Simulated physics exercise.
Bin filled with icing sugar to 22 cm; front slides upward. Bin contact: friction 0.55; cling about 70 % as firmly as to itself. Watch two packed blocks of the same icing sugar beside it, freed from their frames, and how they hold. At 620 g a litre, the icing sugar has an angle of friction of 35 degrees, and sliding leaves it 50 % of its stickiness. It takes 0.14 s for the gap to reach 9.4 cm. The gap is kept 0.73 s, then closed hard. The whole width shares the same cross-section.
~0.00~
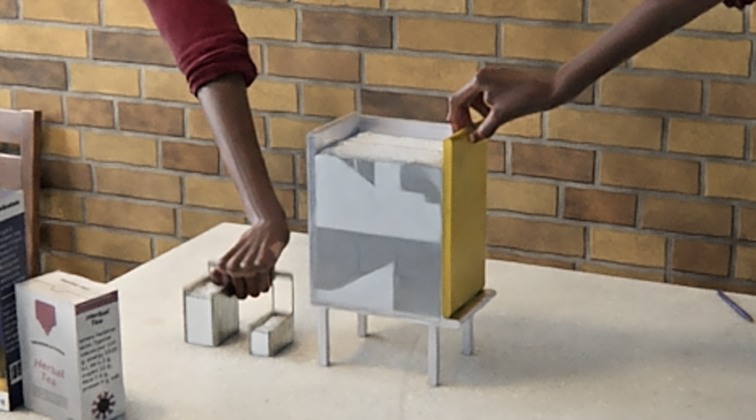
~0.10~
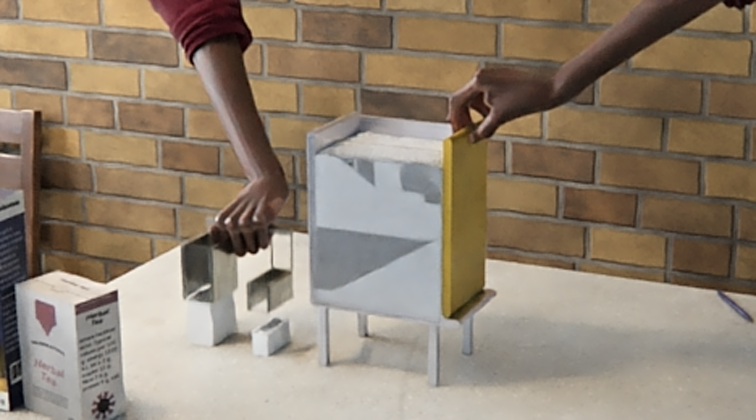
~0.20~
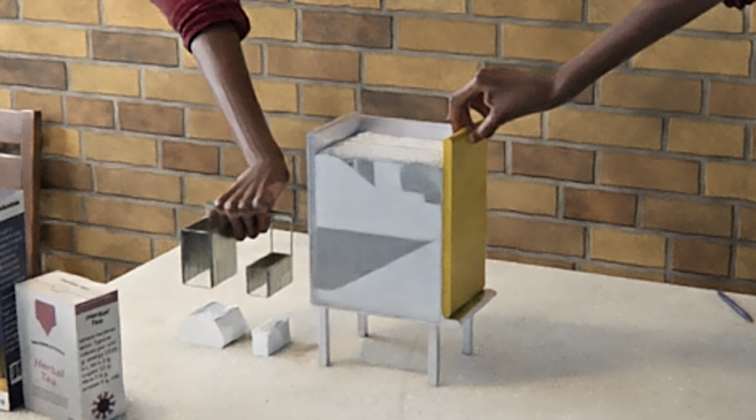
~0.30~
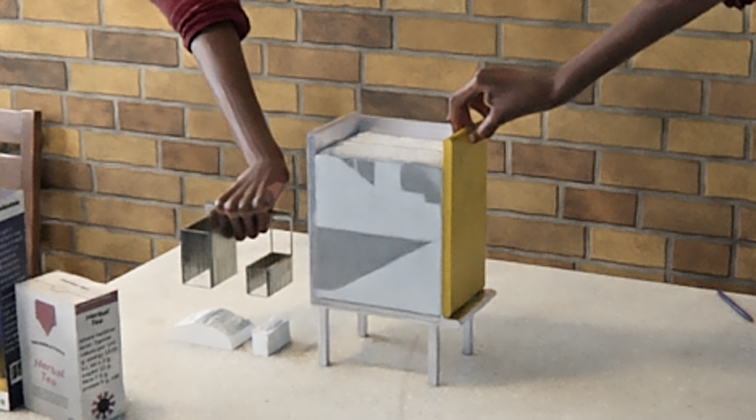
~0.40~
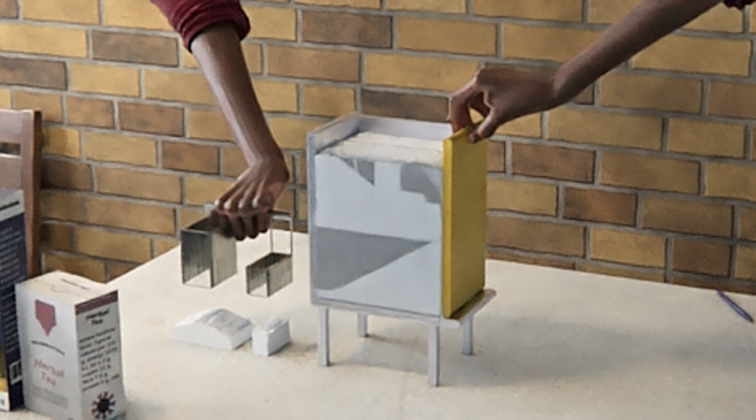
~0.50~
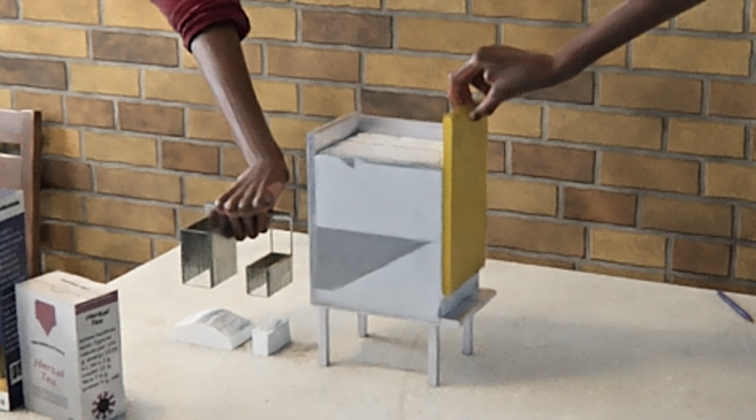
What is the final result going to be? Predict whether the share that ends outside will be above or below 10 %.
My prediction is above.
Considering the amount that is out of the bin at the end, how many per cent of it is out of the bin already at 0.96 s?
Around 40 percent.
After 0.71 s, the hatch is 9.4 cm open and 1 % is out.
After 0.96 s, the hatch is 9.4 cm open and 9 % is out.
After 1.21 s, the hatch is 9.4 cm open and 16 % is out.
After 1.46 s, the hatch is 2.4 cm open and 22 % is out.
After 1.83 s, the hatch is shut and 23 % is out.
